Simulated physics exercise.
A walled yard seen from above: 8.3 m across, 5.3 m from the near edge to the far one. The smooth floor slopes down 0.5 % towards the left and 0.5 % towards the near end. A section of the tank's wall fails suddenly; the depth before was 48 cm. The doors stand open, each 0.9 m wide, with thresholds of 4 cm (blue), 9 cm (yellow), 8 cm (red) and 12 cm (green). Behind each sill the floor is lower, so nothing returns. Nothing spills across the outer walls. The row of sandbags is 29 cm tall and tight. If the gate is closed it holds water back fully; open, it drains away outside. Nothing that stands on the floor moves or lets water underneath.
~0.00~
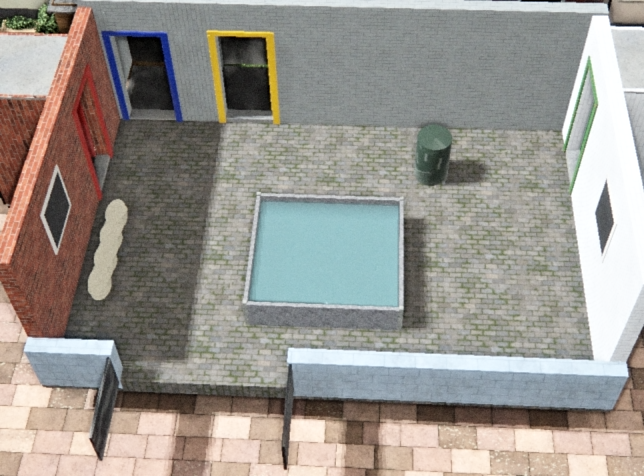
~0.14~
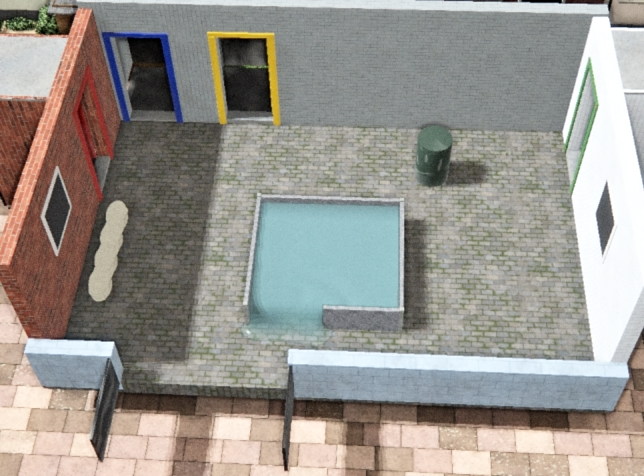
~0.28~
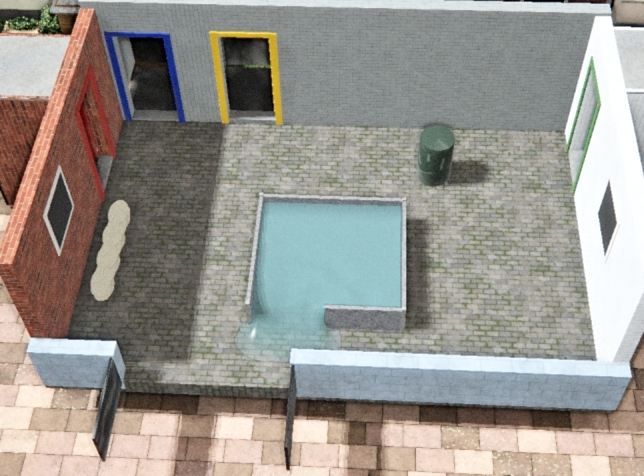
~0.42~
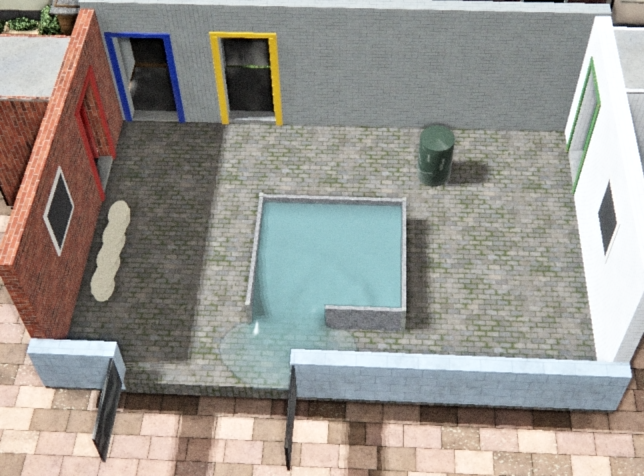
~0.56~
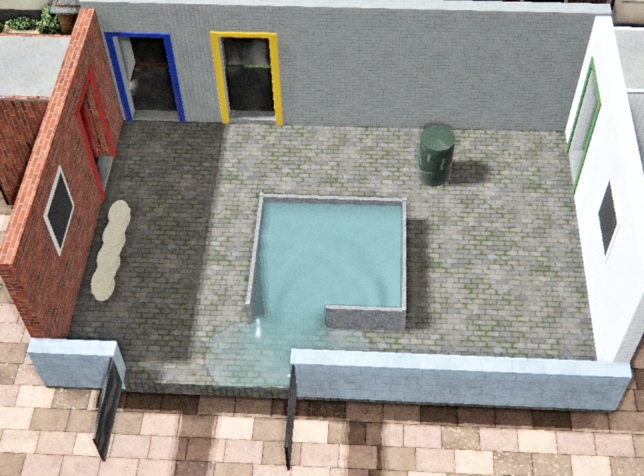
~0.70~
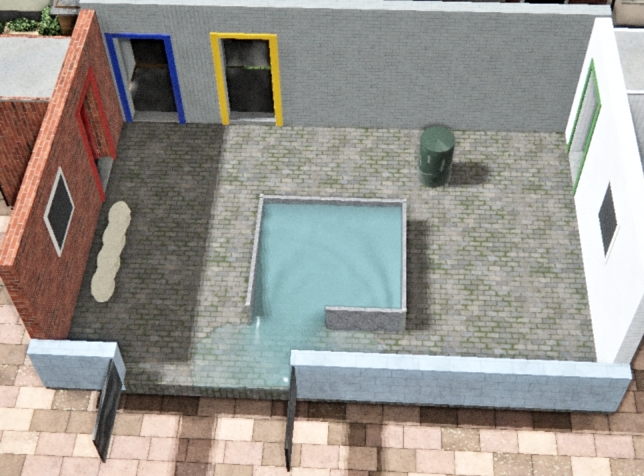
The clip shows a walled yard with a square tank of still water, seen from above; the left part of the tank's near wall gives way, and water pours out and spreads across the paving towards the near opening.
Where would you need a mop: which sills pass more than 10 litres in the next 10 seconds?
Within that time: At the blue door it does not reach the limit; at the yellow door it stays under the limit; at the red door it keeps below the limit; at the green door it stays under the limit.
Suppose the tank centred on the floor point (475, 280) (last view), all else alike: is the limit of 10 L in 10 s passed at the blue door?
Then: Blue past it.
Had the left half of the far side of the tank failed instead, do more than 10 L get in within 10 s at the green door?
Against that limit: Green below.
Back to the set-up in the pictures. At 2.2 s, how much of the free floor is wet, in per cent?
Near 15 per cent is wet.
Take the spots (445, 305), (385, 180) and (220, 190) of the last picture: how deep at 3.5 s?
Roughly 1, 0 and 0 cm, in turn.
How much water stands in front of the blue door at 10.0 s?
About 0.0 cm.
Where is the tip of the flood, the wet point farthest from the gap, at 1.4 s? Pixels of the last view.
Around (457, 382).
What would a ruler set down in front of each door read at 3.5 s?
In cm: Blue 0, yellow 0, red 0, green 0.
After 1.4 s water covers 10 % of the floor and is deepest (32 cm) near (303, 376); blue door not reached, yellow door not reached, red door not reached, green door not reached.
After 2.2 s water covers 15 % of the floor and is deepest (32 cm) near (303, 376); blue door not reached, yellow door not reached, red door not reached, green door not reached.
After 3.5 s water covers 20 % of the floor and is deepest (22 cm) near (303, 376); blue door not reached, yellow door not reached, red door not reached, green door not reached.
After 6.0 s water covers 25 % of the floor and is deepest (14 cm) near (303, 376); blue door not reached, yellow door not reached, red door not reached, green door not reached.
After 10.0 s water covers 45 % of the floor and is deepest (8 cm) near (303, 376); blue door not reached, yellow door not reached, red door not reached, green door 1 cm at the sill, 0 L in.
